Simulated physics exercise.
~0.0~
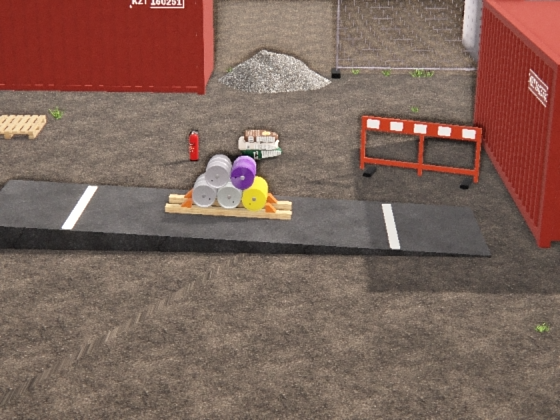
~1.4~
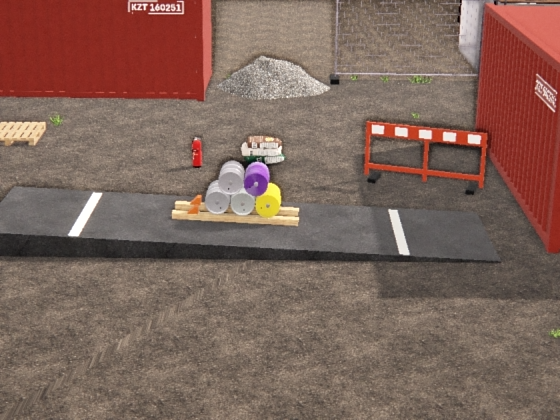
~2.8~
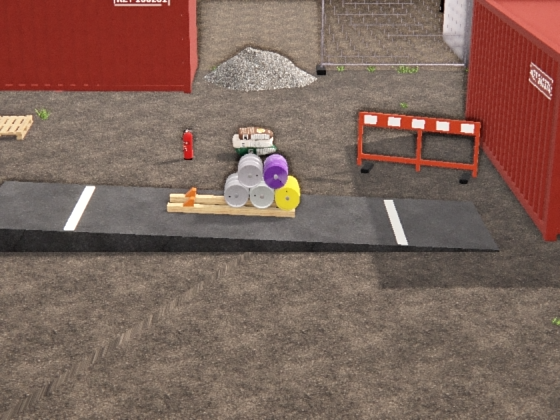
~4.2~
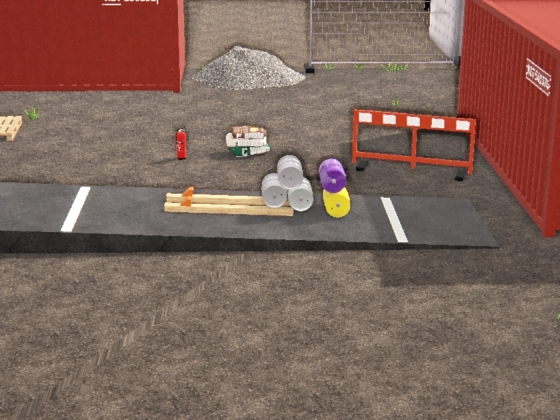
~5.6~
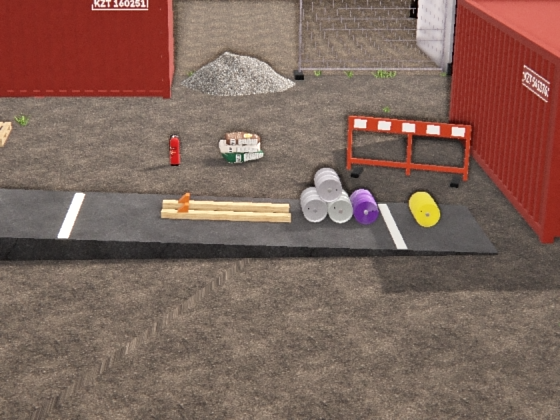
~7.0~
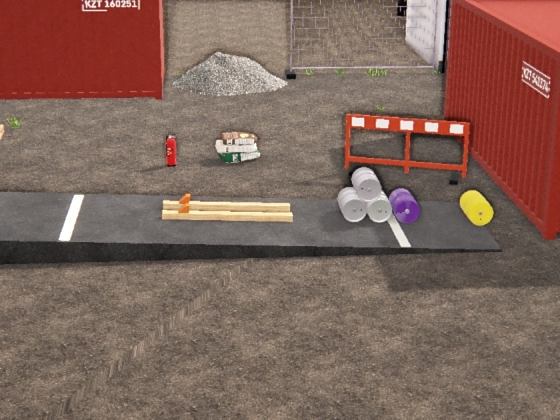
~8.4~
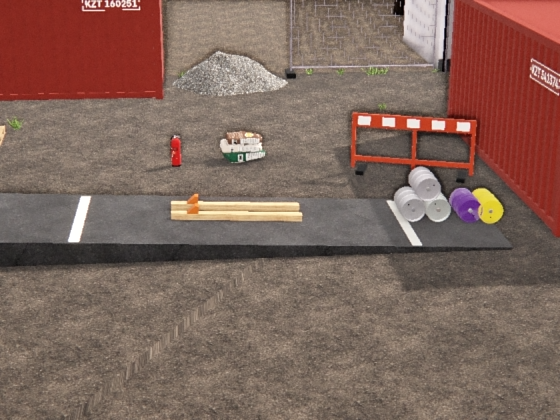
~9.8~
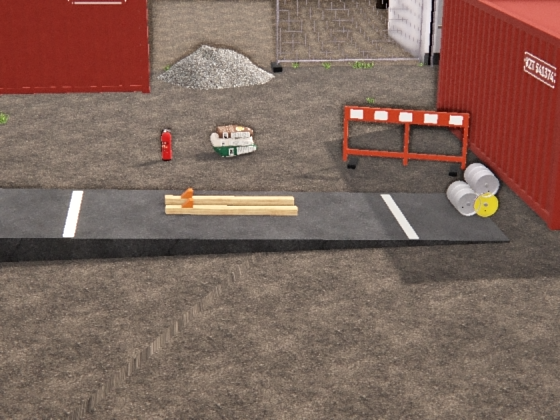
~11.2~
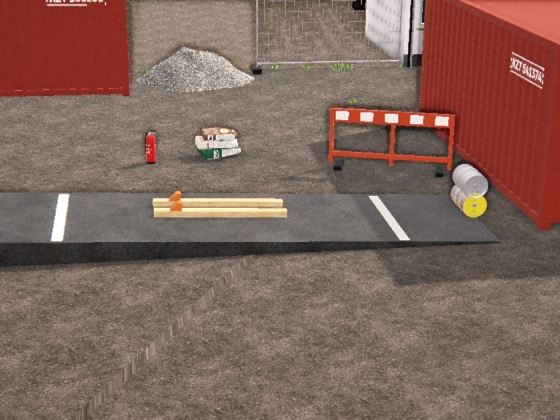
Stacked kegs roll right off wooden bearers, cross the white line and stop beyond the ramp.
